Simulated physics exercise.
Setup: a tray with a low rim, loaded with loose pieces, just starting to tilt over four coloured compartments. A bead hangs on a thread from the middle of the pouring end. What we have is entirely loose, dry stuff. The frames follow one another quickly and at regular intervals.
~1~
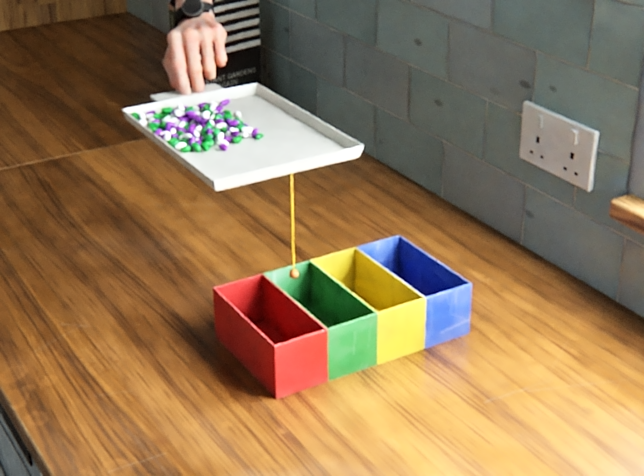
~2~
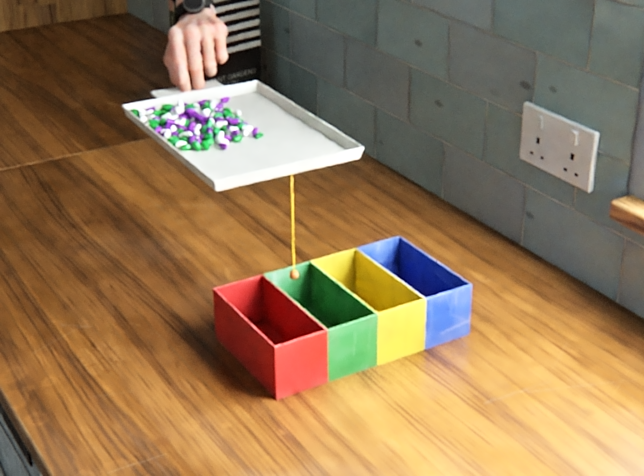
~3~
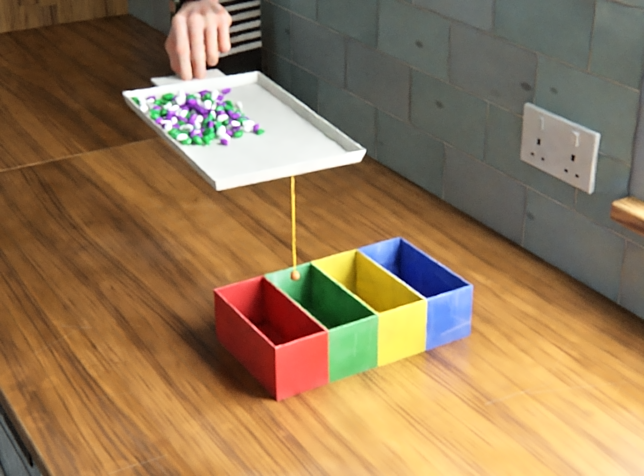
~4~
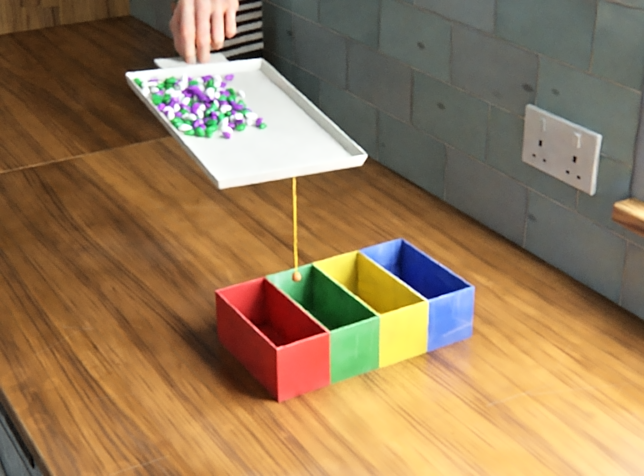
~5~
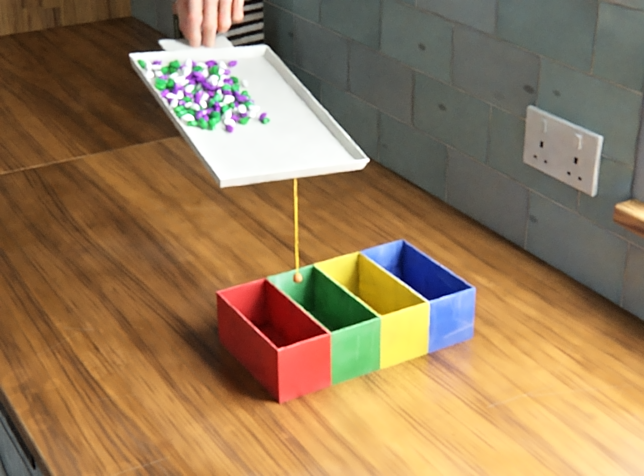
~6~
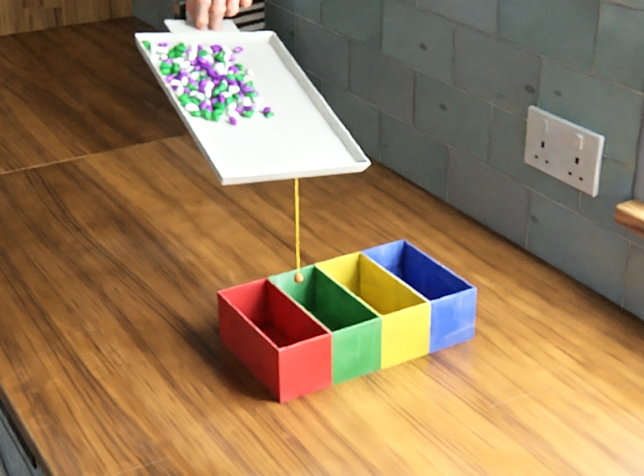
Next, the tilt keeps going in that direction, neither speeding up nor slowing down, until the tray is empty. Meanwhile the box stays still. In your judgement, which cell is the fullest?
In my judgement the yellow cell is fullest.
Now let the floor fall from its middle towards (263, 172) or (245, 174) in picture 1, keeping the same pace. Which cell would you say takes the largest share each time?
Try 1 - the cell in red. Try 2 - the red cell.
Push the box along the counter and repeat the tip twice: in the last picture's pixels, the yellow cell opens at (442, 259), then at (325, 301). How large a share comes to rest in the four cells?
Roughly 90% on the first try and 80% on the second.
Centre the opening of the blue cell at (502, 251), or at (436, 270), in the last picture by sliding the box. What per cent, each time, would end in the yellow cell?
It works out to 0 percent and then 60 percent.
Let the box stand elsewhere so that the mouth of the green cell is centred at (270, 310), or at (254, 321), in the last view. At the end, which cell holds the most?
It would be the blue one the first time and blue the second time.
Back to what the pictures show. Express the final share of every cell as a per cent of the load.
Red cell: Roughly 0; green cell: Roughly 20; yellow cell: Roughly 60; blue cell: Roughly 20.
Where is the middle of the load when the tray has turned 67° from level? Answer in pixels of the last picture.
The middle of the pieces lands at roughly (343, 170).
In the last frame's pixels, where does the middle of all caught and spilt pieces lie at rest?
The centre comes to rest near (387, 335).
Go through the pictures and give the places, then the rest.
In the first picture, corners of the pouring end near (215, 179) and (359, 145), level; middle of the load near (198, 120), jelly beans; bead on its thread near (294, 274); red cell near (301, 359); green cell near (352, 342); yellow cell near (401, 326); blue cell near (448, 311).
In the second picture, corners of the pouring end near (216, 179) and (359, 147), level; middle of the load near (198, 118).
In the third picture, corners of the pouring end near (217, 178) and (361, 150), tipped barely, lowest at the right corner; middle of the load near (199, 110).
In the fourth picture, corners of the pouring end near (220, 177) and (363, 154), tipped a little, lowest at the right corner; middle of the load near (202, 98).
In the fifth picture, corners of the pouring end near (222, 176) and (364, 158), tipped clearly, lowest at the right corner; middle of the load near (206, 86).
In the sixth picture, corners of the pouring end near (225, 174) and (366, 161), tipped clearly, lowest at the right corner; middle of the load near (211, 74); red cell near (306, 363); green cell near (357, 346); yellow cell near (406, 331); blue cell near (452, 315).
Shortly afterwards, tray tipped steeply; near two thirds on the tray; near a third falling or outside the box.
Next, tray tipped past a quarter turn; only a few on the tray; near half in the yellow cell; near a quarter in the blue cell; a little in the green cell; only a few in the red cell; a little falling or outside the box.
Some moments later, tray tipped past a quarter turn; near two thirds in the yellow cell; near a quarter in the blue cell; near a quarter in the green cell; only a few in the red cell; only a few falling or outside the box.
In the end, tray tipped past a quarter turn; near two thirds in the yellow cell; near a quarter in the blue cell; near a quarter in the green cell; only a few in the red cell; only a few outside the box.
